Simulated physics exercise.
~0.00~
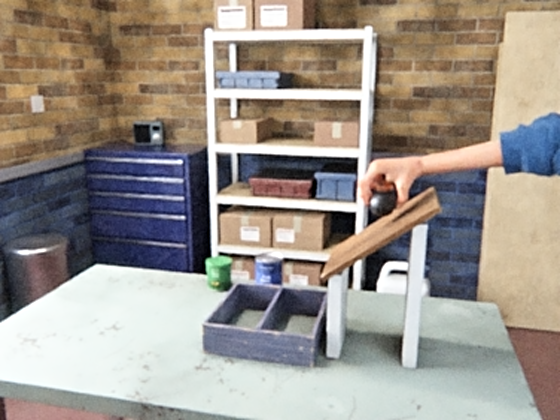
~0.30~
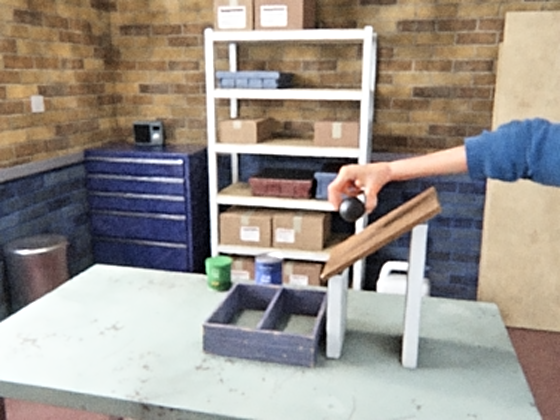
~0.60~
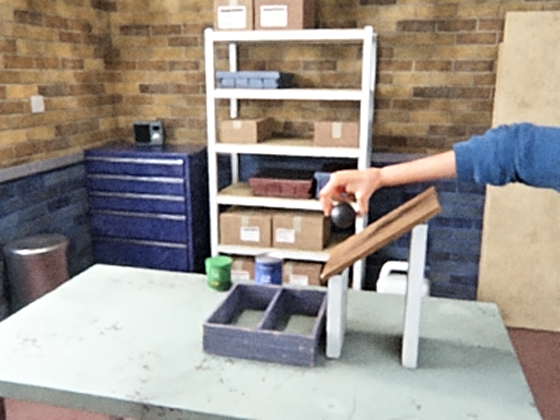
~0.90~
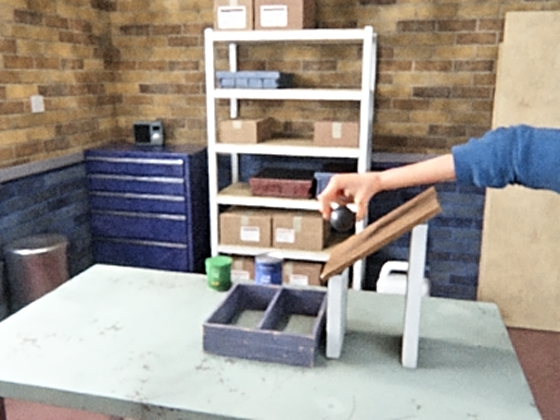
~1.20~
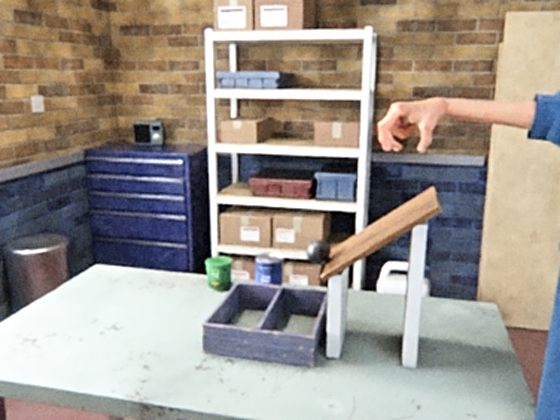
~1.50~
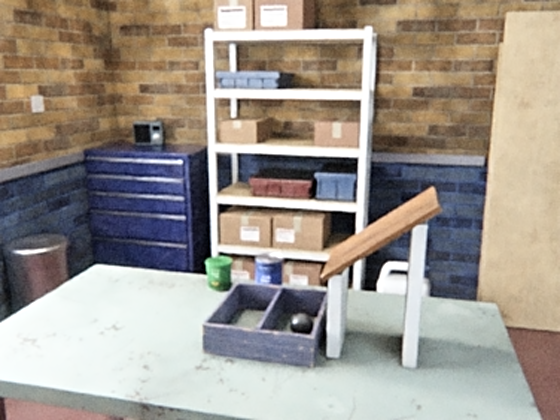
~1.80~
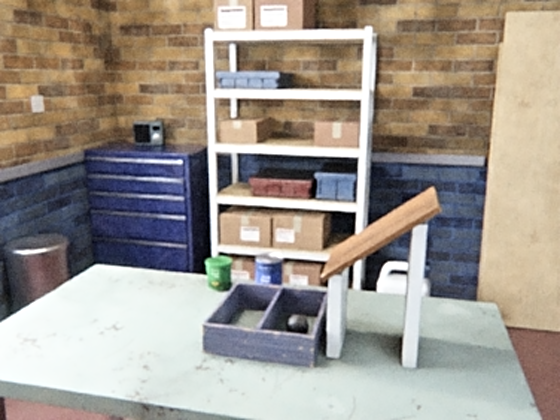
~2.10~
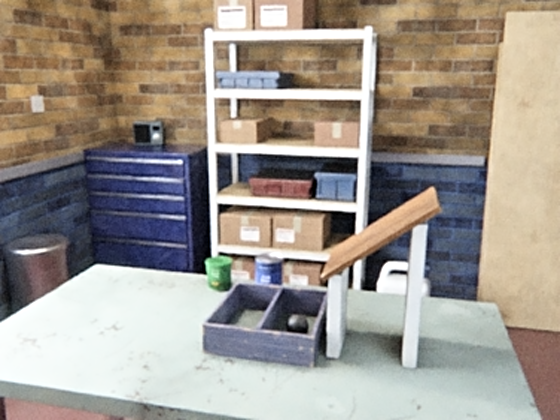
A hand releasing a black ball on a sloping wooden board, the ball dropping into the nearer bay of a divided tray.
